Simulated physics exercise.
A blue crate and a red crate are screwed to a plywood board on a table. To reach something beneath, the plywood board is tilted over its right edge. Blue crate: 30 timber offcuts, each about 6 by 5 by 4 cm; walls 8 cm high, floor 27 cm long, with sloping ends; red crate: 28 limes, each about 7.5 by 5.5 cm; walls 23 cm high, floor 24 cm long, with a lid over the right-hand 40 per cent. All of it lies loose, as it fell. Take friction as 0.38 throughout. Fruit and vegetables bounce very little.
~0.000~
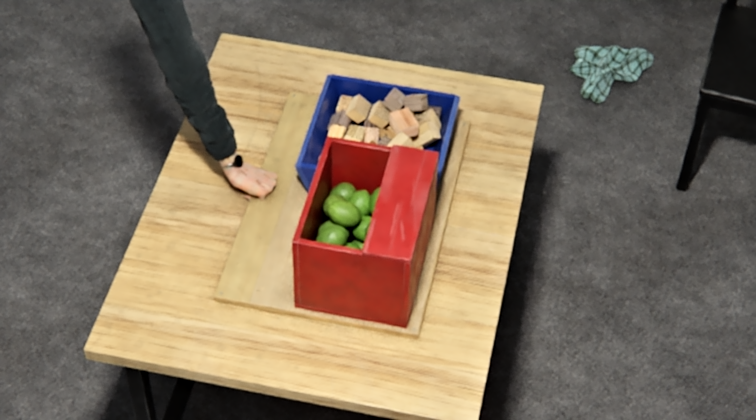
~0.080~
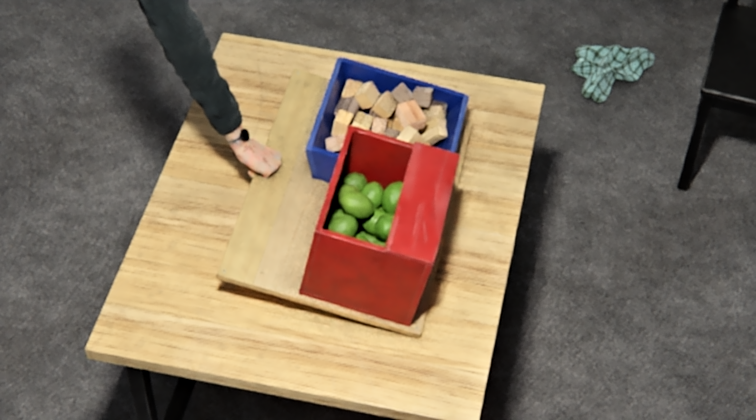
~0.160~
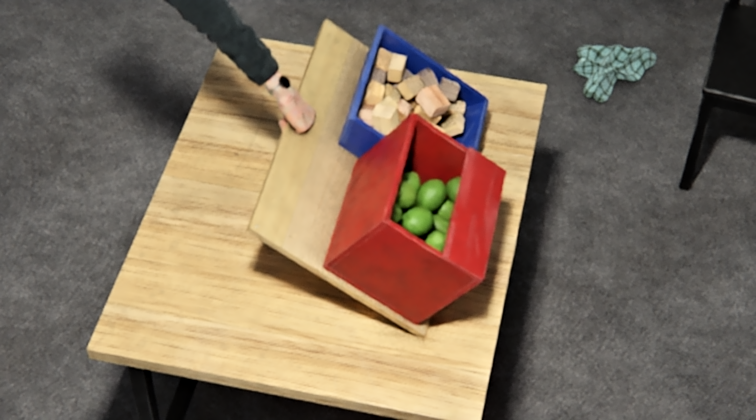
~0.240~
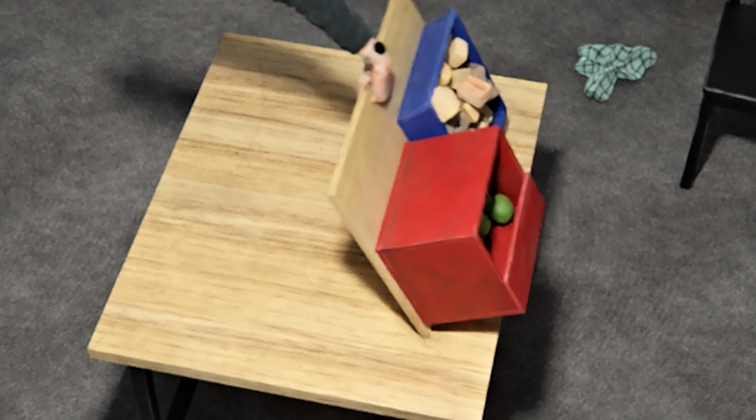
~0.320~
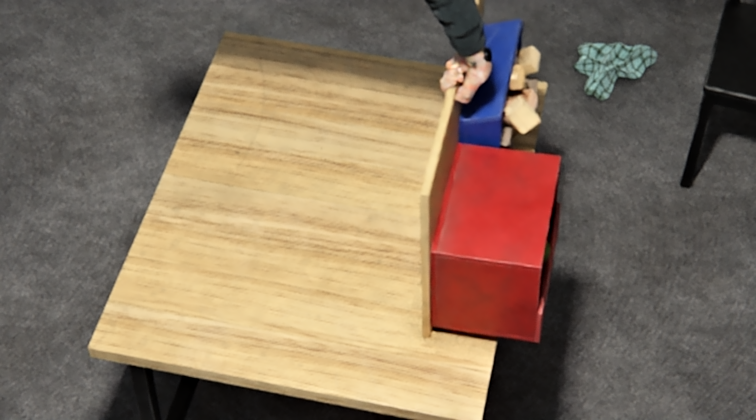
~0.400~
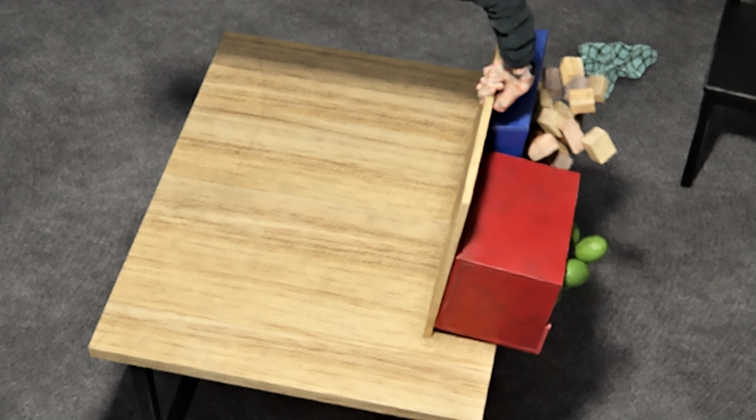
At the start, a blue crate of wooden blocks and a red, partly covered crate of green fruit sit on a board on a table. A hand lifts the board's left side, tilting both crates rightward until it stands upright, then slightly beyond, as blocks tumble out and green fruit follows.
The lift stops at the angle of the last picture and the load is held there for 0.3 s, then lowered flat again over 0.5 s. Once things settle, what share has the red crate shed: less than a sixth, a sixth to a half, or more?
A sixth to a half of the limes leave the red crate.
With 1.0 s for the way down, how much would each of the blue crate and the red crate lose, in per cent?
In that case blue crate 100, red crate 30 per cent.
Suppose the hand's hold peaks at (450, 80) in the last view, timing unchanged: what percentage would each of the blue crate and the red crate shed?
In that case blue crate 90, red crate 10 per cent.
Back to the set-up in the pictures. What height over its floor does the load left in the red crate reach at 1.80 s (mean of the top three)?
Roughly 13 cm high.
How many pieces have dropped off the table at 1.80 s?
Some 40 pieces.
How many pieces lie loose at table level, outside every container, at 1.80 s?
Some 0 pieces.
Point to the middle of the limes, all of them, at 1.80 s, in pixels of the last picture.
At about (386, 248).
After 0.62 s, tilt 97°; 30 of 30 out of the blue crate and 9 of 28 out of the red crate.
After 0.90 s, tilt 63°; 30 of 30 out of the blue crate and 10 of 28 out of the red crate.
After 1.30 s, tilt 0°; 30 of 30 out of the blue crate and 10 of 28 out of the red crate.
Outcome (at 1.80 s), 30 of 30 out of the blue crate and 10 of 28 out of the red crate. Asked share, 10 of 28, 36 per cent.
